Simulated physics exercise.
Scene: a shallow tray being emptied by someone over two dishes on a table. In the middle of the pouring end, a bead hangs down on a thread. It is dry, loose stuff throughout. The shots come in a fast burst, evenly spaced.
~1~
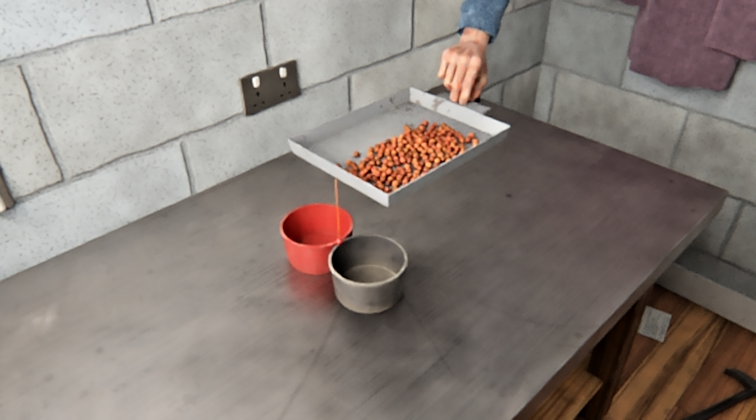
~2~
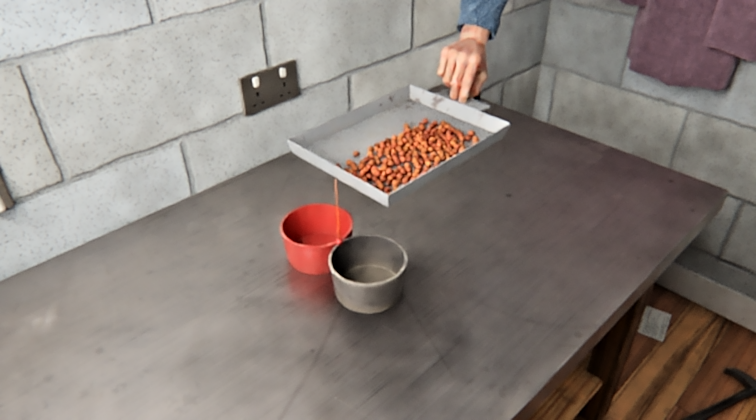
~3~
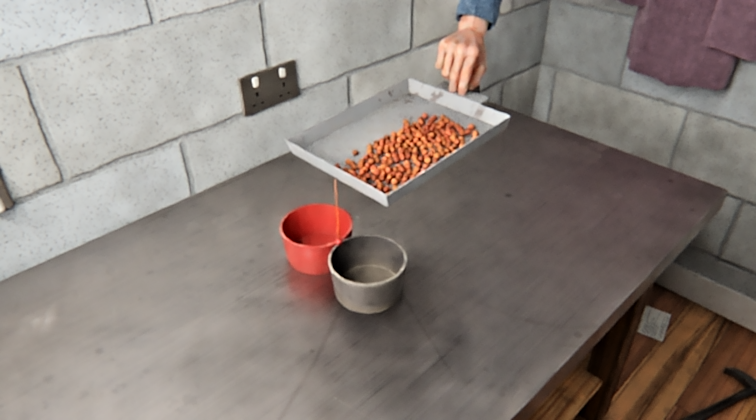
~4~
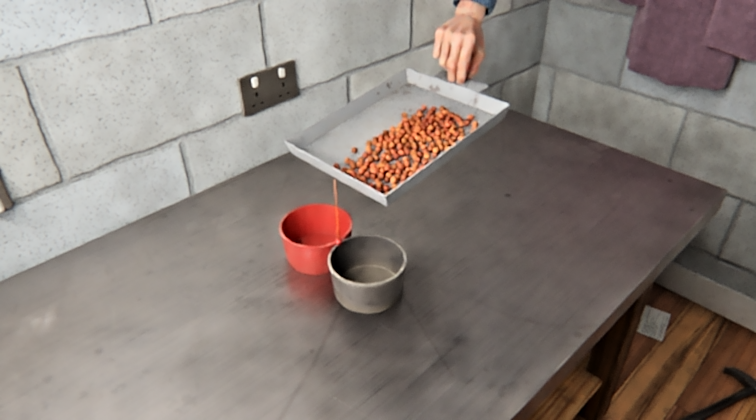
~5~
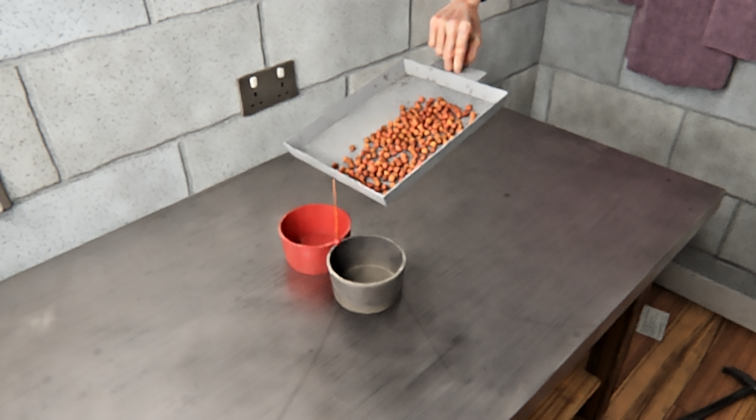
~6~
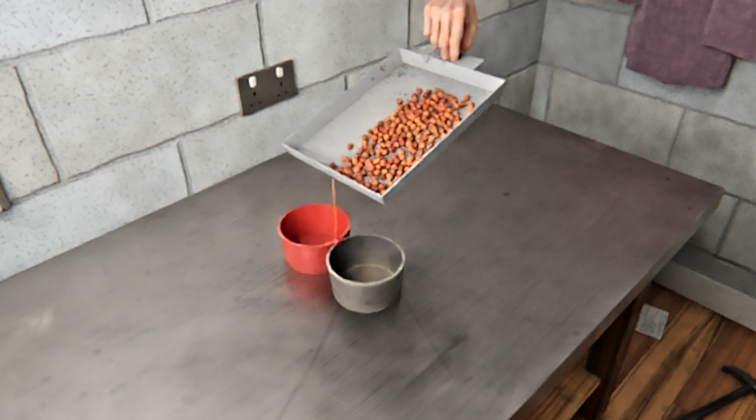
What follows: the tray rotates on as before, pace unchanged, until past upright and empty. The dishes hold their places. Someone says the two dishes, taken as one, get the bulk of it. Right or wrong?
Wrong, they get less than half.
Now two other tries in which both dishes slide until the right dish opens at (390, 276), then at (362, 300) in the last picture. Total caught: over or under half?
For the earlier try a smaller portion is kept, for the later one a larger portion.
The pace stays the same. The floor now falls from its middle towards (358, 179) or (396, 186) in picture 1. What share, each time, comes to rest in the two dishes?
First case around 10 per cent, second case 70 per cent.
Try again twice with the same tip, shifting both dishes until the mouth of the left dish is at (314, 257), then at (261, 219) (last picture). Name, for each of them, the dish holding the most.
Well, first the left-hand one, then the right-hand one.
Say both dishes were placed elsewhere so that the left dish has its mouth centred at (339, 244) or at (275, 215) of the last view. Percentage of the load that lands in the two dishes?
Trial 1 about 0 %, trial 2 about 30 %.
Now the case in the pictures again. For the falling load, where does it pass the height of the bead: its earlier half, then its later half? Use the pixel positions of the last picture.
Early-half point (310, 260); late-half point (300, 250).
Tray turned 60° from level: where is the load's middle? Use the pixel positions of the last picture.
Somewhere about pixel (350, 156).
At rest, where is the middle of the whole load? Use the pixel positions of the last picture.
I'd put the middle somewhere around (282, 306).
Soon after the last picture, tray tipped steeply; nearly all on the tray; a stray few in the air.
A little later, tray tipped right over; most on the tray; a stray few outside both; a small part in the air.
Later still, tray tipped past a quarter turn; a stray few in the right dish; a stray few in the left dish; nearly all outside both.
At rest, tray tipped past a quarter turn; a stray few in the right dish; a stray few in the left dish; nearly all outside both.
